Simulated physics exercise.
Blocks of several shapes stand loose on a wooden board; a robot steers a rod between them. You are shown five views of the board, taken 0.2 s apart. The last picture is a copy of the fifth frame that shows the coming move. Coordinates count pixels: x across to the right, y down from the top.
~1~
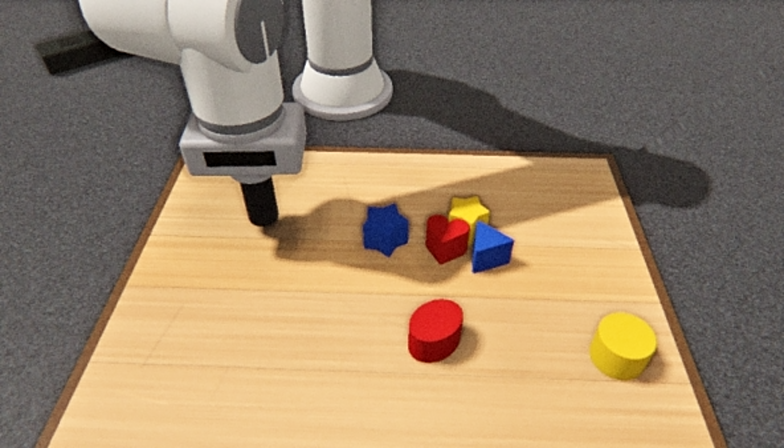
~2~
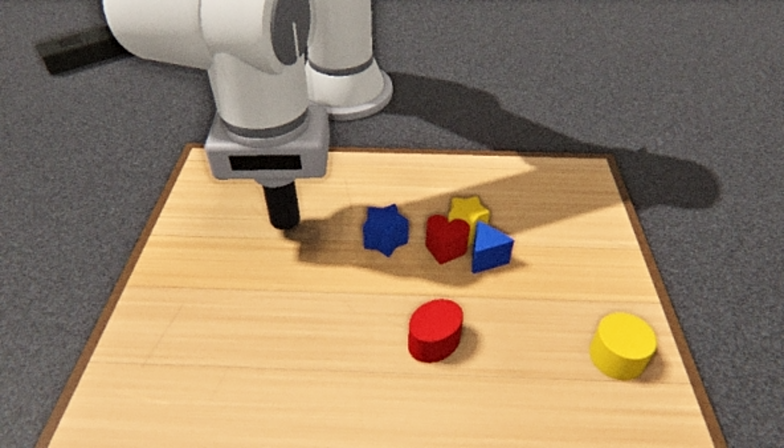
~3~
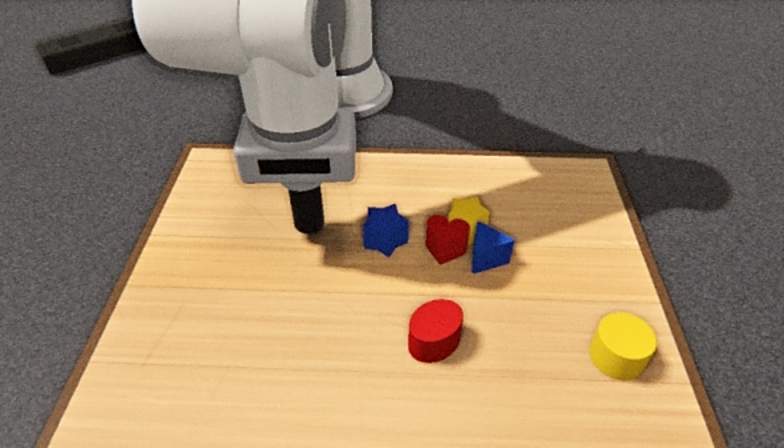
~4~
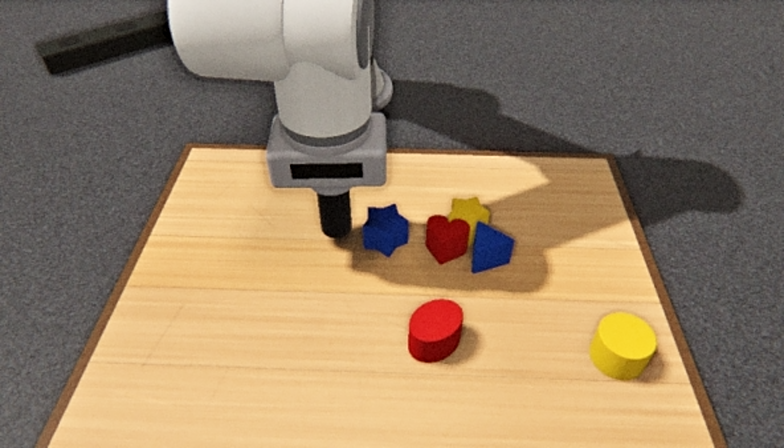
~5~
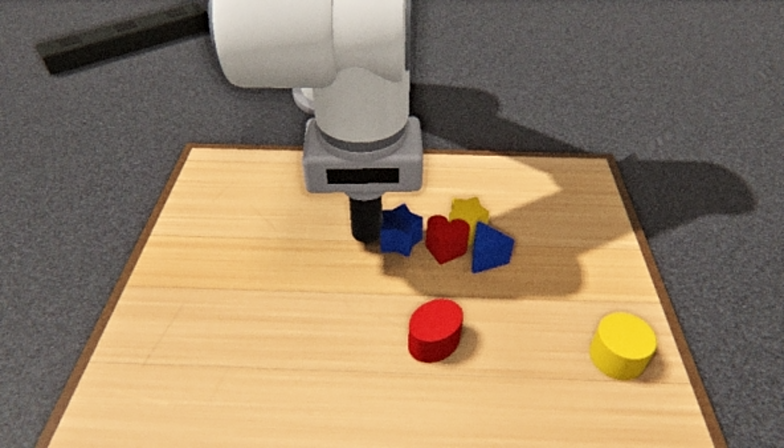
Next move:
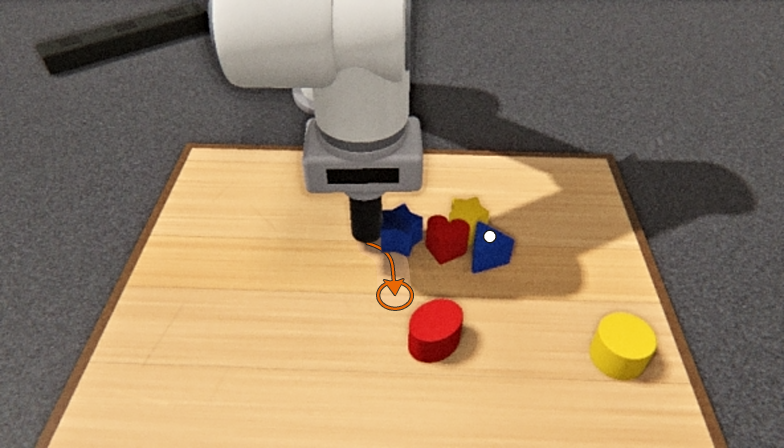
On a wooden board scattered with red, blue and yellow blocks, a robot arm moved its black rod steadily to the right, reached the blue star-shaped block and nudged it slightly toward the red heart.
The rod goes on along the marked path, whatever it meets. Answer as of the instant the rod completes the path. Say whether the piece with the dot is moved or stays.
At the end, its place is the same.
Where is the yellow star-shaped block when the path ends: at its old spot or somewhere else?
It will remain on its spot.
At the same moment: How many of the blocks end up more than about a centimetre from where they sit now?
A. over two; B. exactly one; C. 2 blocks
B.
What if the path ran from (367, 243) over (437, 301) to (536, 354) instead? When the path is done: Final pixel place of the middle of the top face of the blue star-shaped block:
Final place: (416, 226).
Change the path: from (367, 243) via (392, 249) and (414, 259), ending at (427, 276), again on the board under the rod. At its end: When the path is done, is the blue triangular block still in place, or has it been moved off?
By the end it has moved.
The drawn path runs from (367, 243) over (388, 254) and (393, 274) to (395, 295); the dot is on the blue triangular block.
On the path given first. Halfway along, rod at (392, 255); blue star-shaped block at (417, 220), turned 30° anticlockwise; red heart-shaped block at (453, 226), turned 10° clockwise.
At the end, rod at (395, 286); blue star-shaped block at (417, 220), turned 30° anticlockwise; red heart-shaped block at (453, 226), turned 10° clockwise; yellow star-shaped block not moved; blue triangular block not moved.
